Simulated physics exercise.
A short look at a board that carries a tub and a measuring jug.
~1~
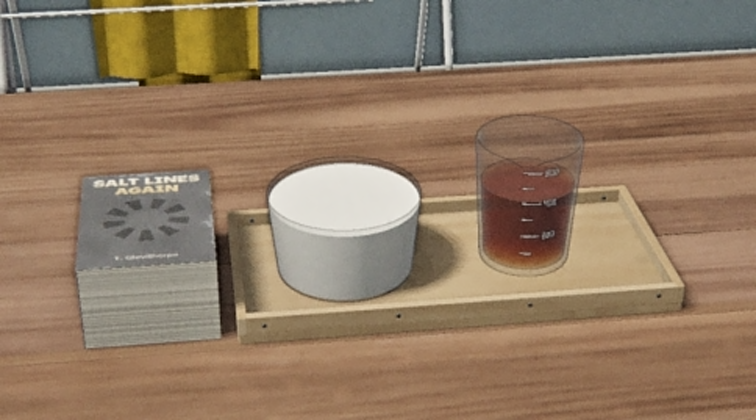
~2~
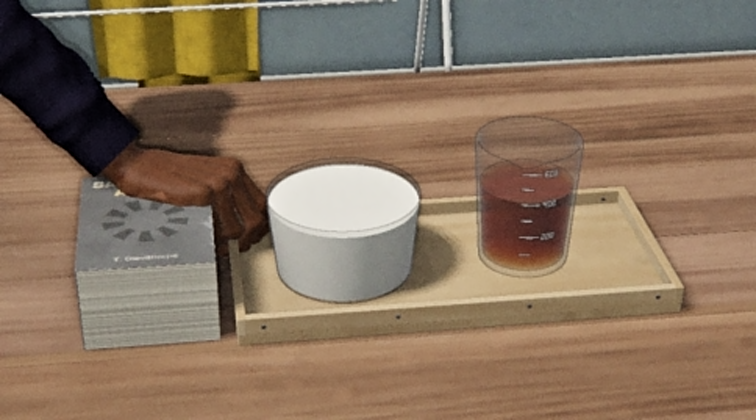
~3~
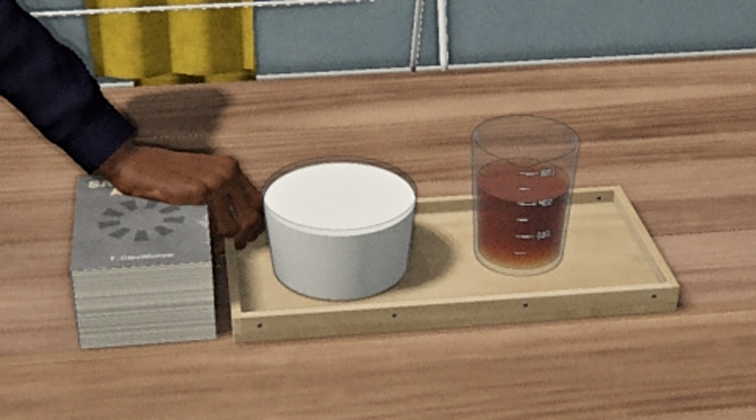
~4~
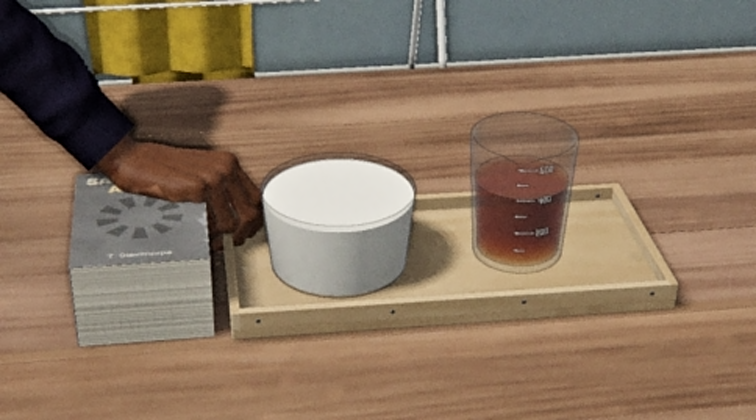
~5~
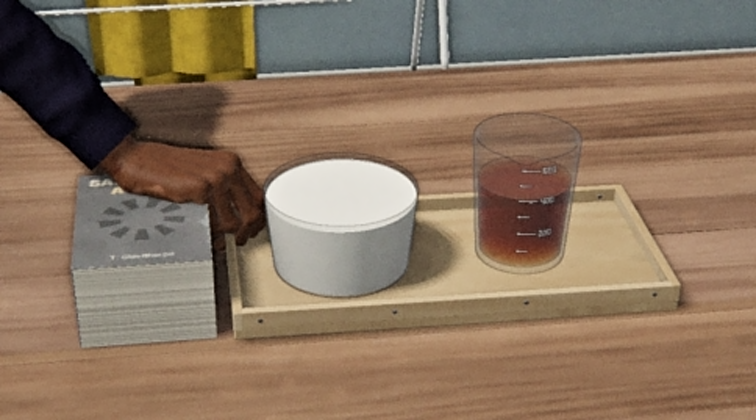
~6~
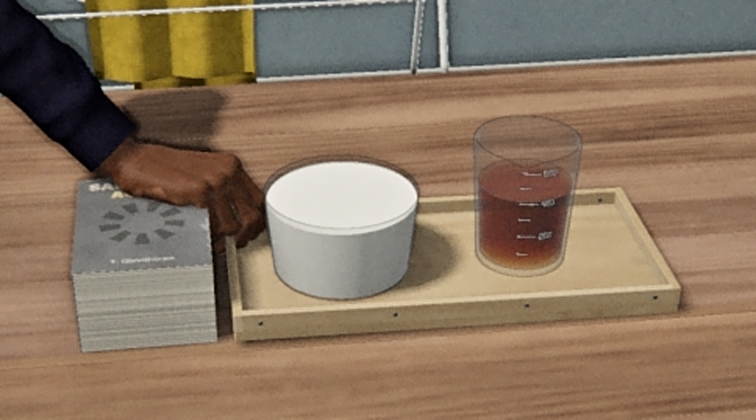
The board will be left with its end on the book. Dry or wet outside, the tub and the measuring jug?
The tub spills and the measuring jug keeps it all in.
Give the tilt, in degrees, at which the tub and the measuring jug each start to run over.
Roughly 8 degrees and 45 degrees.
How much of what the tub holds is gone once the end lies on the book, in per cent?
I make it 12 per cent.
Soon after, the board slopes by about 7°; tub, nothing has left it; measuring jug, nothing has left it.
Later, the board slopes by about 14°; tub, some has gone over its rim; measuring jug, nothing has left it.
In the end, the board slopes by about 13°, resting on the book; tub, some has gone over its rim; measuring jug, nothing has left it.
